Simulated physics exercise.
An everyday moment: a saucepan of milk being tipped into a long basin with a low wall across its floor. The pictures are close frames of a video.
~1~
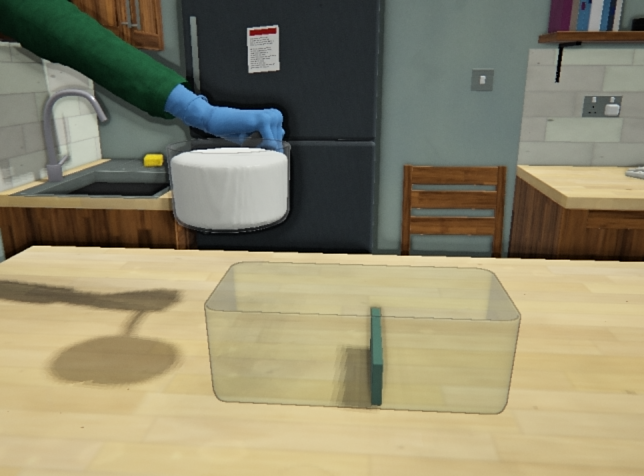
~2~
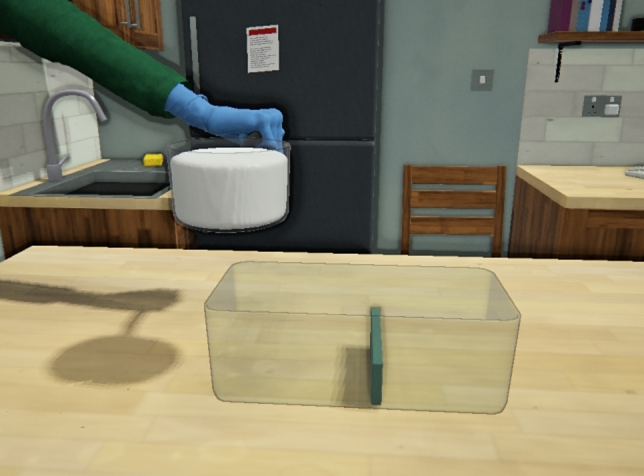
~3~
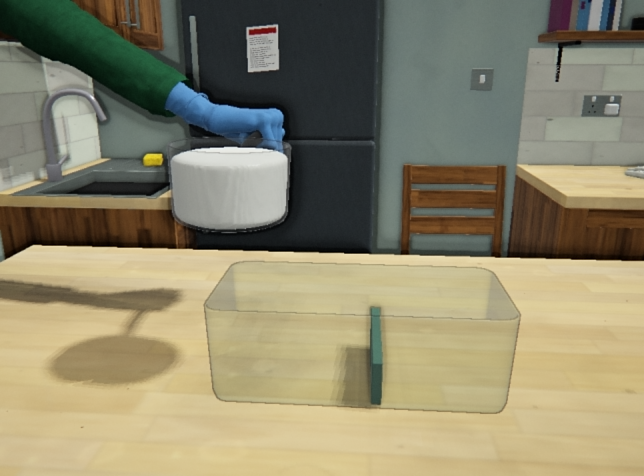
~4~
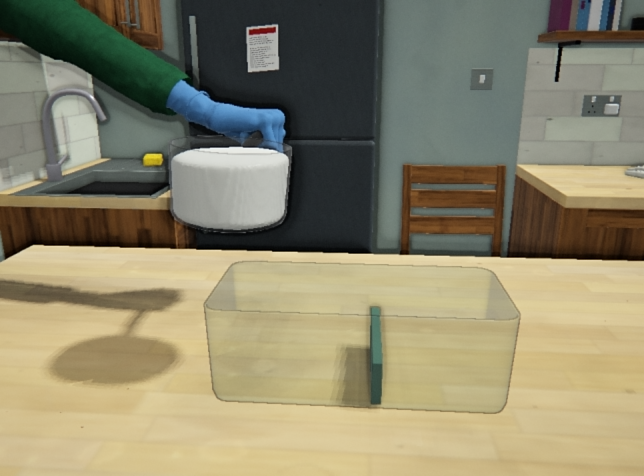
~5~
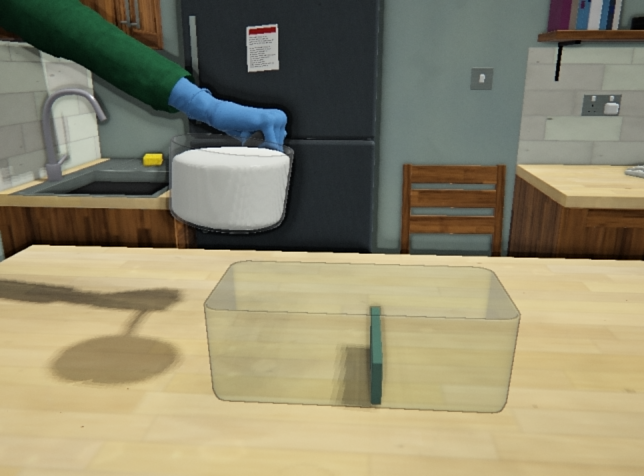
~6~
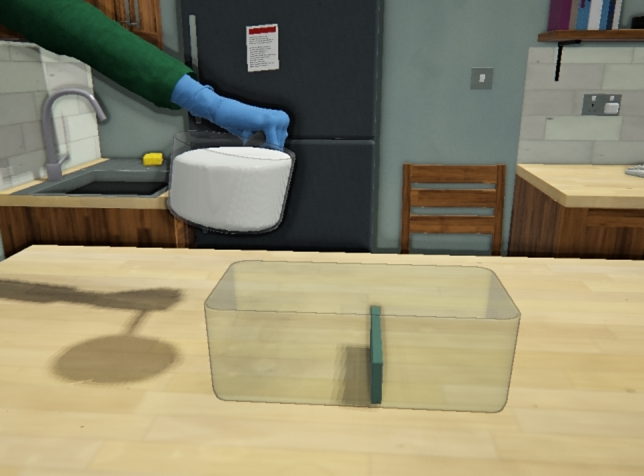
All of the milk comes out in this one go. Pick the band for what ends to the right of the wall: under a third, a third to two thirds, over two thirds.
In the end less than a third is right of the wall.
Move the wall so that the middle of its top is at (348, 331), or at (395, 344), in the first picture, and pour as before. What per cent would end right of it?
About 50 and 5 per cent.
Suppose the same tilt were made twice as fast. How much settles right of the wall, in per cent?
About 5 per cent.
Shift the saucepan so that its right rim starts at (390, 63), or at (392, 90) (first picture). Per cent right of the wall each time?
Near 85 % and 95 %.
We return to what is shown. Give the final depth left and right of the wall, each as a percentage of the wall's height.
Some 60 per cent left and 10 right.
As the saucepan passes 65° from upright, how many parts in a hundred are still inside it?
Some 65 per cent.
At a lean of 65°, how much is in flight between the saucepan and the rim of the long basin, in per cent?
It comes to 25 per cent or so.
A moment on, the saucepan is tipped part way and 63 per cent is still to pour, 13 is left of the wall and 0 right of it.
Next, the saucepan is tipped right over and 12 per cent is still to pour, 73 is left of the wall and 5 right of it.
Then the saucepan is tipped right over and 0 per cent is still to pour, 91 is left of the wall and 7 right of it.
Later the saucepan is tipped right over and 0 per cent is still to pour, 92 is left of the wall and 7 right of it.
In the end 92 per cent lies left of the wall, 7 right of it and 1 outside.
